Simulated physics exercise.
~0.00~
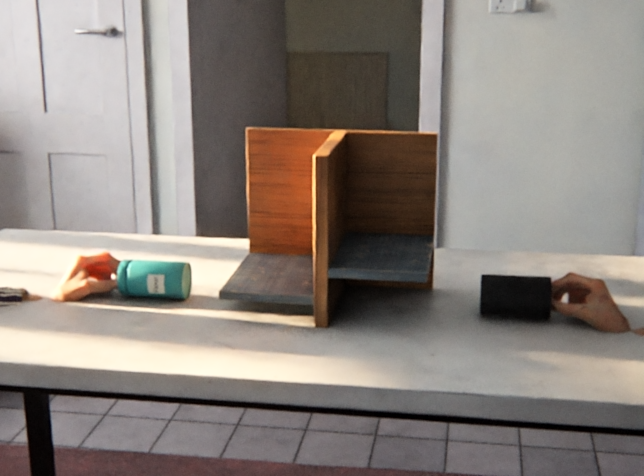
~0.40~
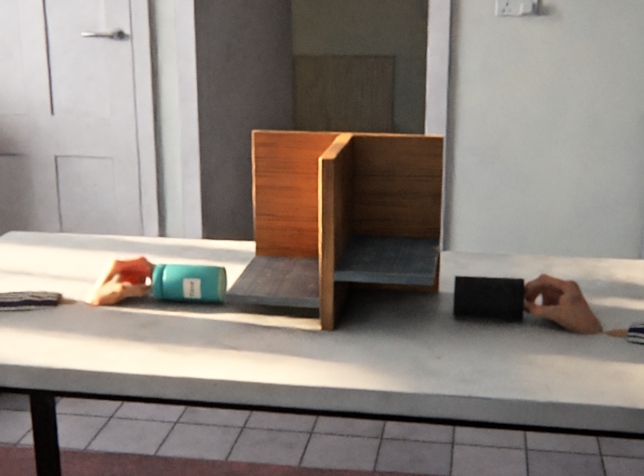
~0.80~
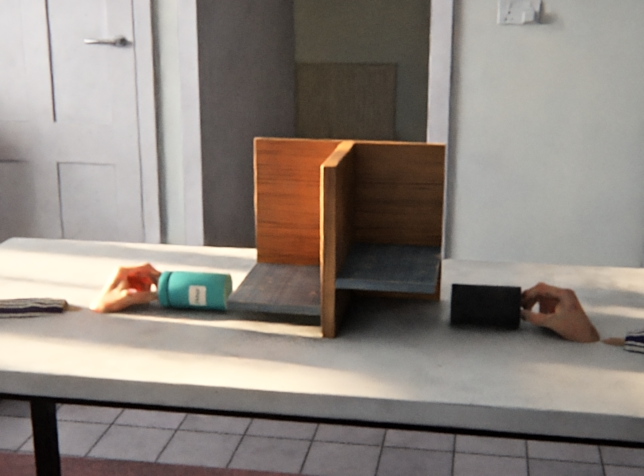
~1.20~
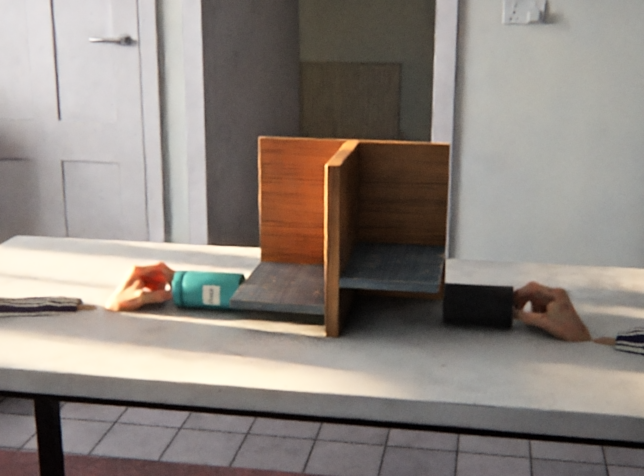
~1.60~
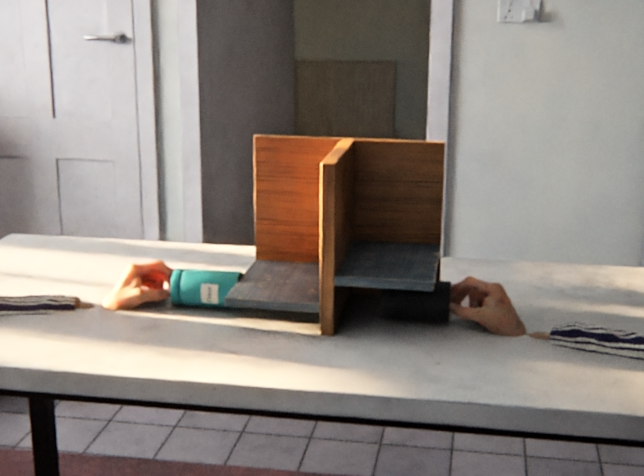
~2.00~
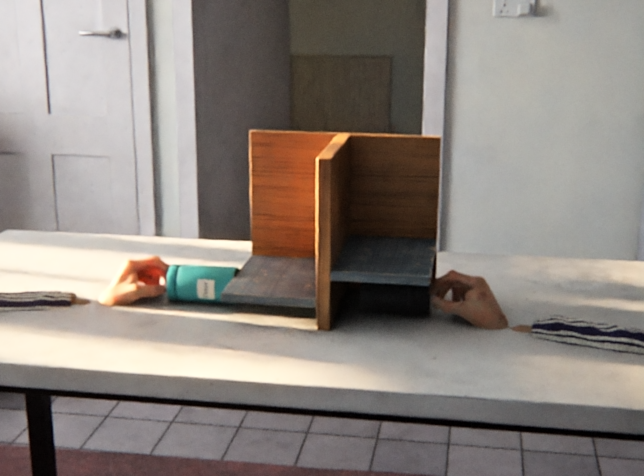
Black beaker on its side being pushed left by a hand under a low rack shelf, while a turquoise jar stops at the opposite edge.
